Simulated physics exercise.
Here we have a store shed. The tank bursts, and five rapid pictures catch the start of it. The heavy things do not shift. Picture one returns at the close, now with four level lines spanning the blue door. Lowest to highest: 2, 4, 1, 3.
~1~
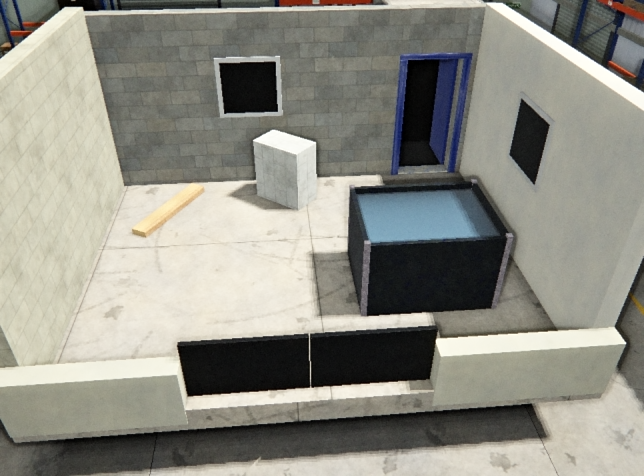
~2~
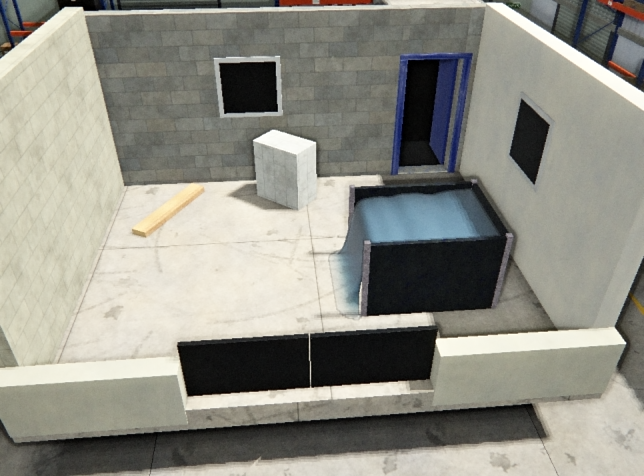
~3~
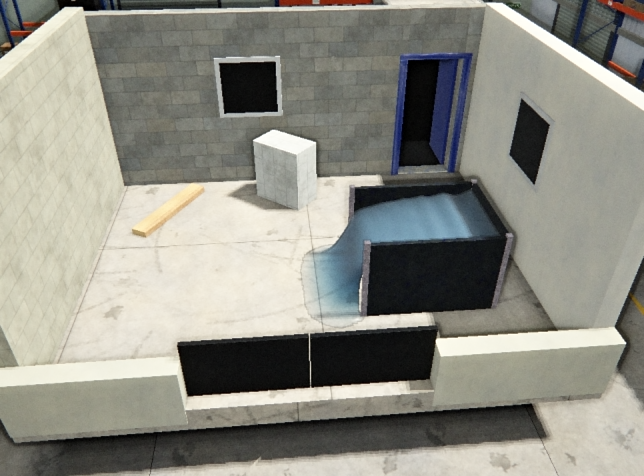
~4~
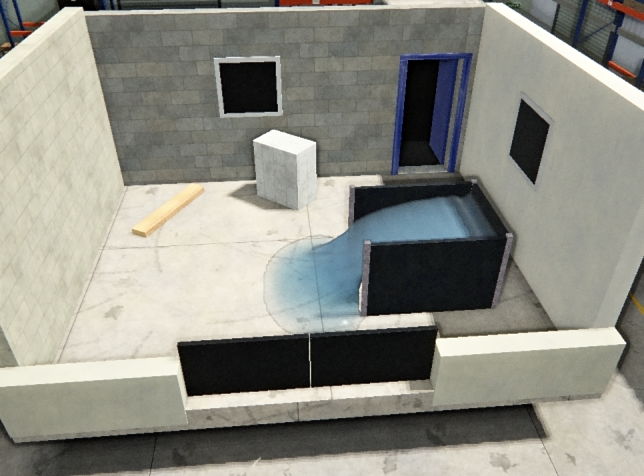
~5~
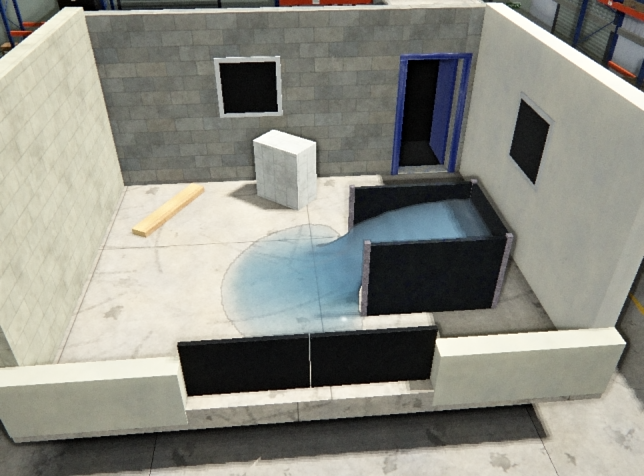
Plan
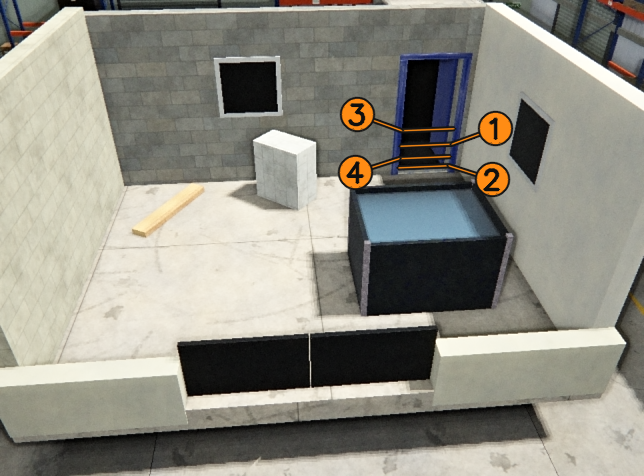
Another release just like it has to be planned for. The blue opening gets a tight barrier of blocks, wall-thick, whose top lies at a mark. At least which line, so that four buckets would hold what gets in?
Go for 2.
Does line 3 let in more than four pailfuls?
No.
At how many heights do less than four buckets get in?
All of them.
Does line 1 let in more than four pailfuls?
No.
In orange, 1 at (426, 145); 2 at (423, 166); 3 at (428, 129); 4 at (424, 157); from the bottom up 2, 4, 1, 3.
With 1, nothing gets over.
With 2, a splash gets over, under a bucket.
With 3, nothing gets over.
With 4, nothing gets over.
